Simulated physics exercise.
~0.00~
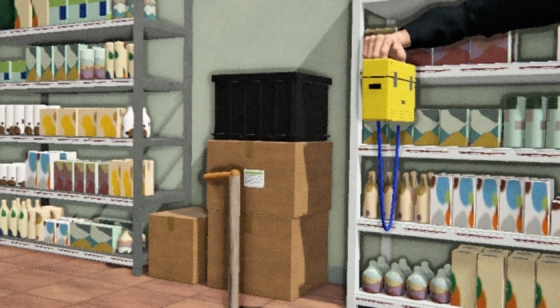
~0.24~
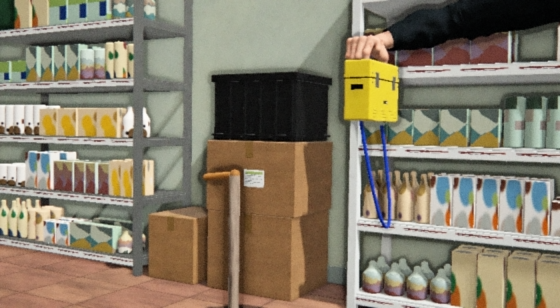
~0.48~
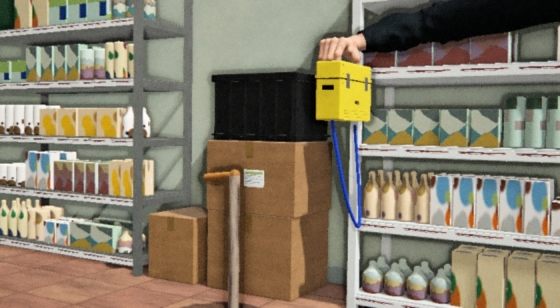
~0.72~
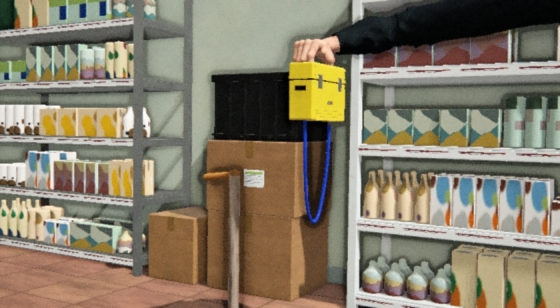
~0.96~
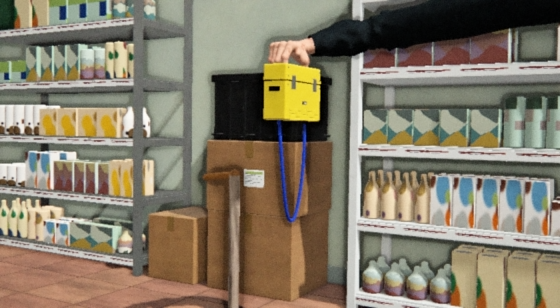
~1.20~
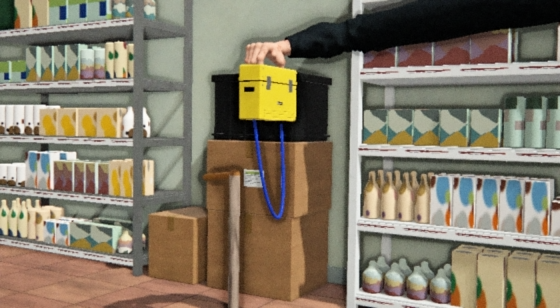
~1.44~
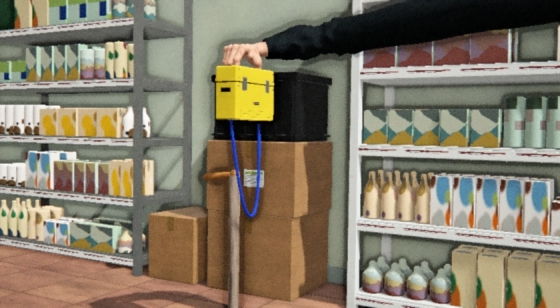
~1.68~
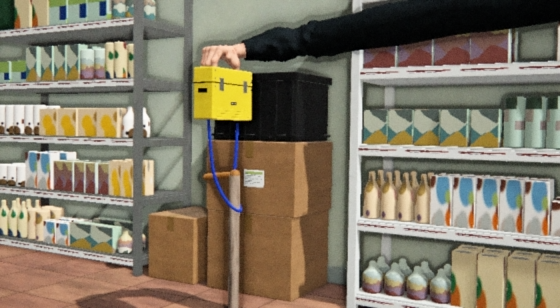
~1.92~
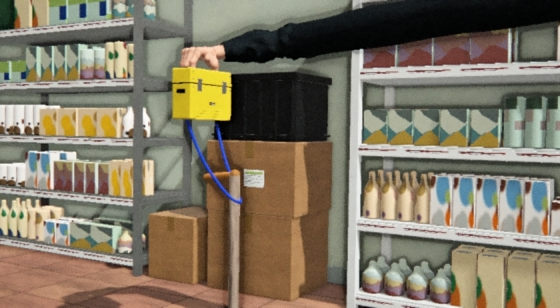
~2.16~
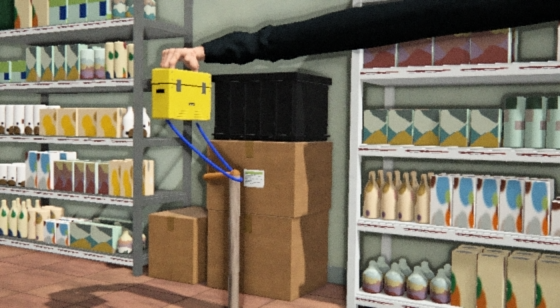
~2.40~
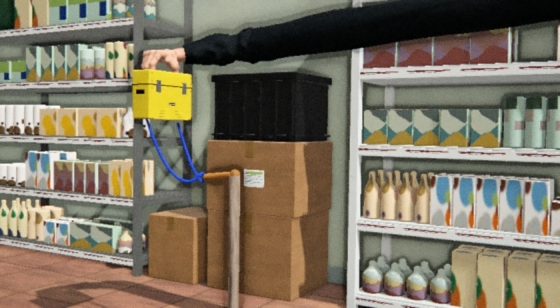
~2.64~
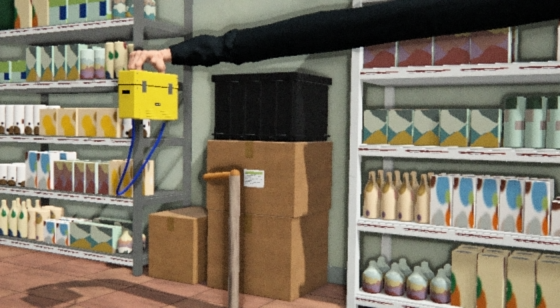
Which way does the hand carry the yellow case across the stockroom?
The hand carries the yellow case to the left, from beside the right-hand shelves to the shelves on the other side.
